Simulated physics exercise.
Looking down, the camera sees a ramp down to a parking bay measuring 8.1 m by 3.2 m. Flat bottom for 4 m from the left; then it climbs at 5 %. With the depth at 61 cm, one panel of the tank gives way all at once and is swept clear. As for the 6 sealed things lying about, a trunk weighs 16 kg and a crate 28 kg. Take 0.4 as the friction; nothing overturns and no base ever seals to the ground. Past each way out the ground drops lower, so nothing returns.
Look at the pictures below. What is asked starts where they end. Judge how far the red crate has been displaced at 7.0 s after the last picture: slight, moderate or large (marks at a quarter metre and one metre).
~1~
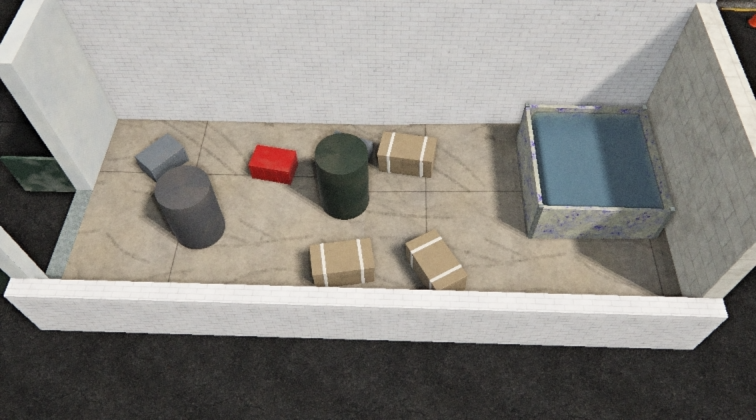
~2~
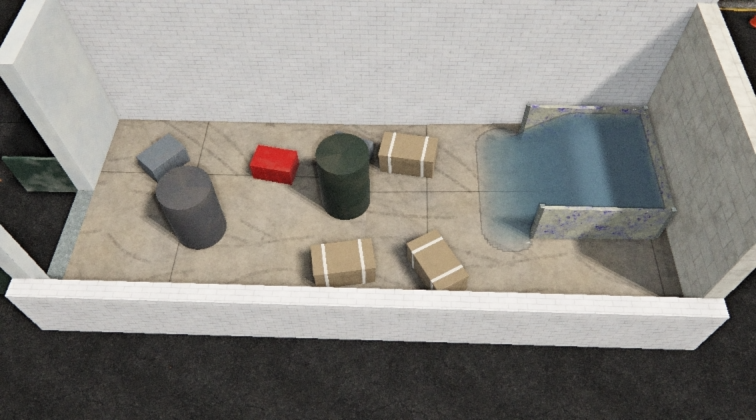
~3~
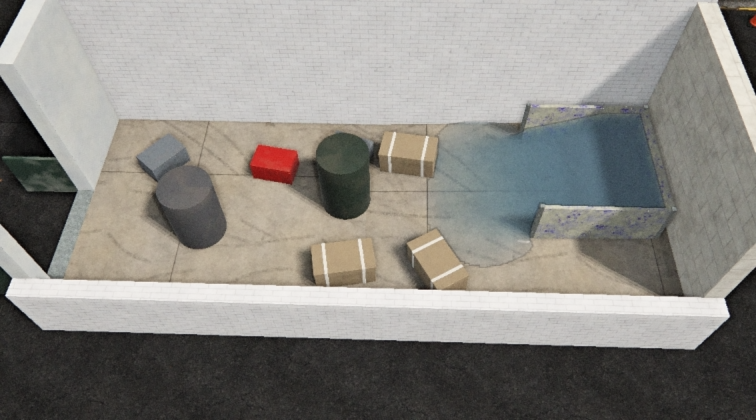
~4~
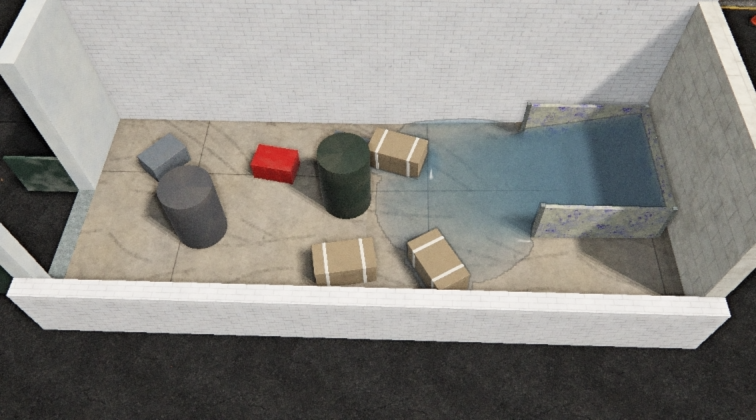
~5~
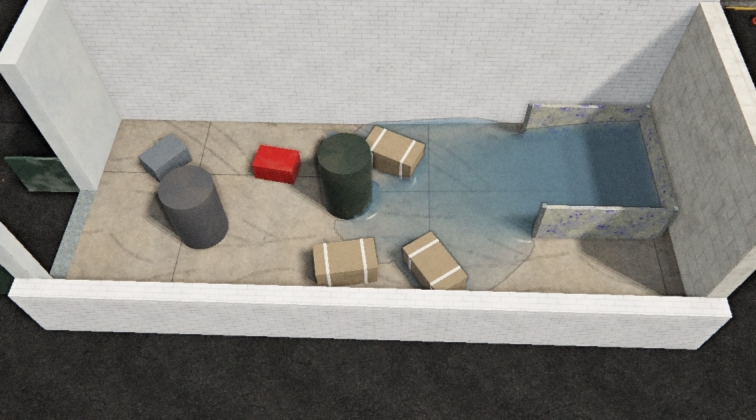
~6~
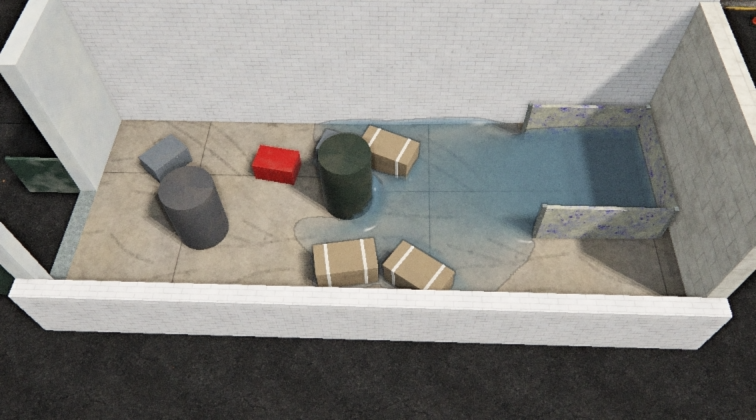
Displacement: Moderate.
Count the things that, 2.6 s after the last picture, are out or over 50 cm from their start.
6 in all.
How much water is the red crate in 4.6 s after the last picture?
Close to 5 centimetres.
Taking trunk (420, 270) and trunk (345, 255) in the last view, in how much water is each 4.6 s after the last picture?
About 15 and 14 cm.
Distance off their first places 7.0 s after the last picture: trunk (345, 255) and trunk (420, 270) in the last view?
Respectively, 400 cm and 250 cm.
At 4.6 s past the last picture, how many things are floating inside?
At that point I count 4.
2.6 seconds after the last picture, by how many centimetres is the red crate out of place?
Displacement by then near 80 cm.
Then, 0.6 s after the last picture the red crate is near (275, 159), 0.0 m from its start, aground; 0 of 6 are out; 2 afloat.
Then, 2.6 s after the last picture the red crate is near (238, 195), 0.8 m from its start, aground; 0 of 6 are out; 4 afloat.
Then, 4.6 s after the last picture the red crate is near (238, 195), 0.8 m from its start, aground; 1 of 6 are out; 4 afloat.
Then, 7.0 s after the last picture the red crate is near (253, 188), 0.6 m from its start, aground; 2 of 6 are out; 2 afloat.
